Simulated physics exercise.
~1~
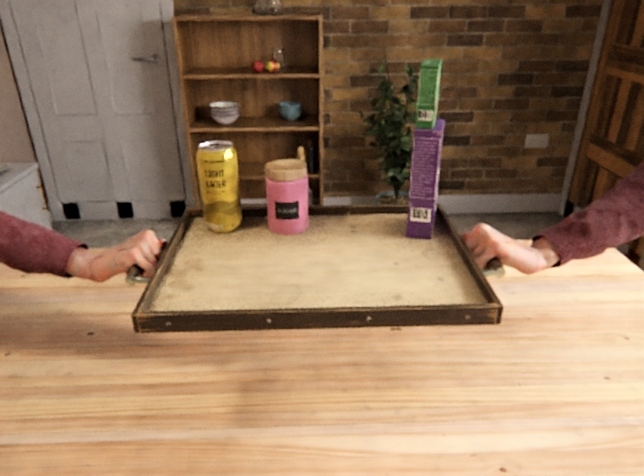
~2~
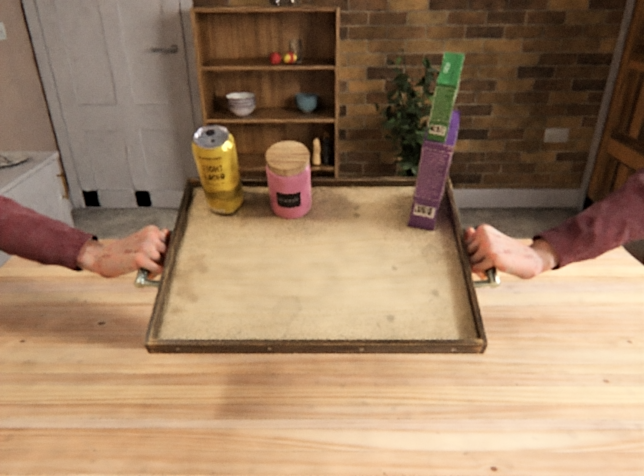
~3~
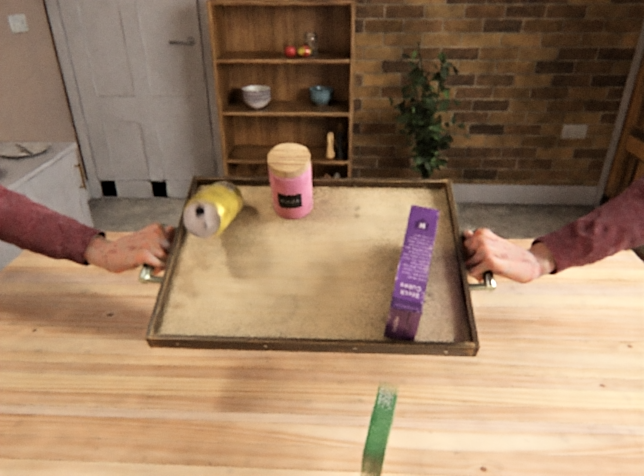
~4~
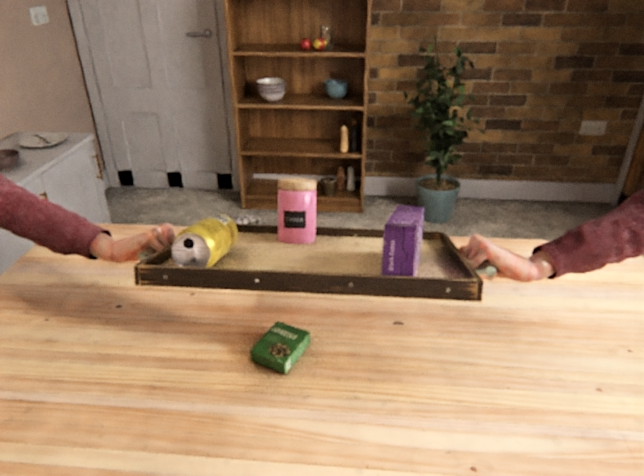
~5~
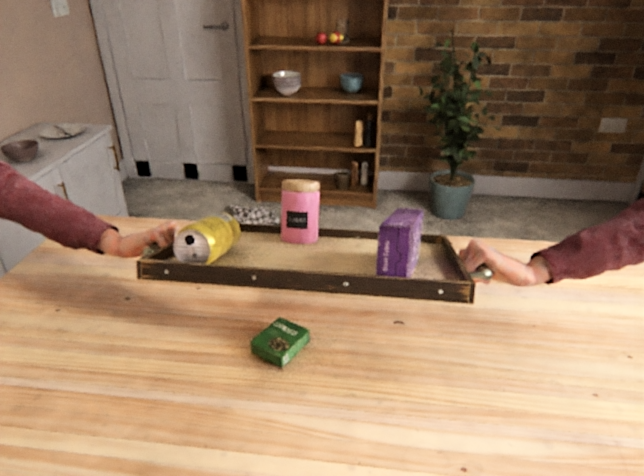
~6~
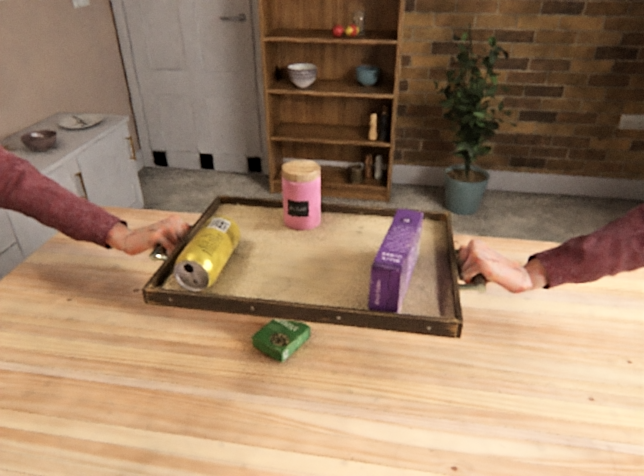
In this clip, two hands tilt a tray toward the viewer, toppling a yellow can and a purple packet and sending a green packet onto the table, then tip it away and level it, leaving the can and purple packet lying beside an upright pink jar.
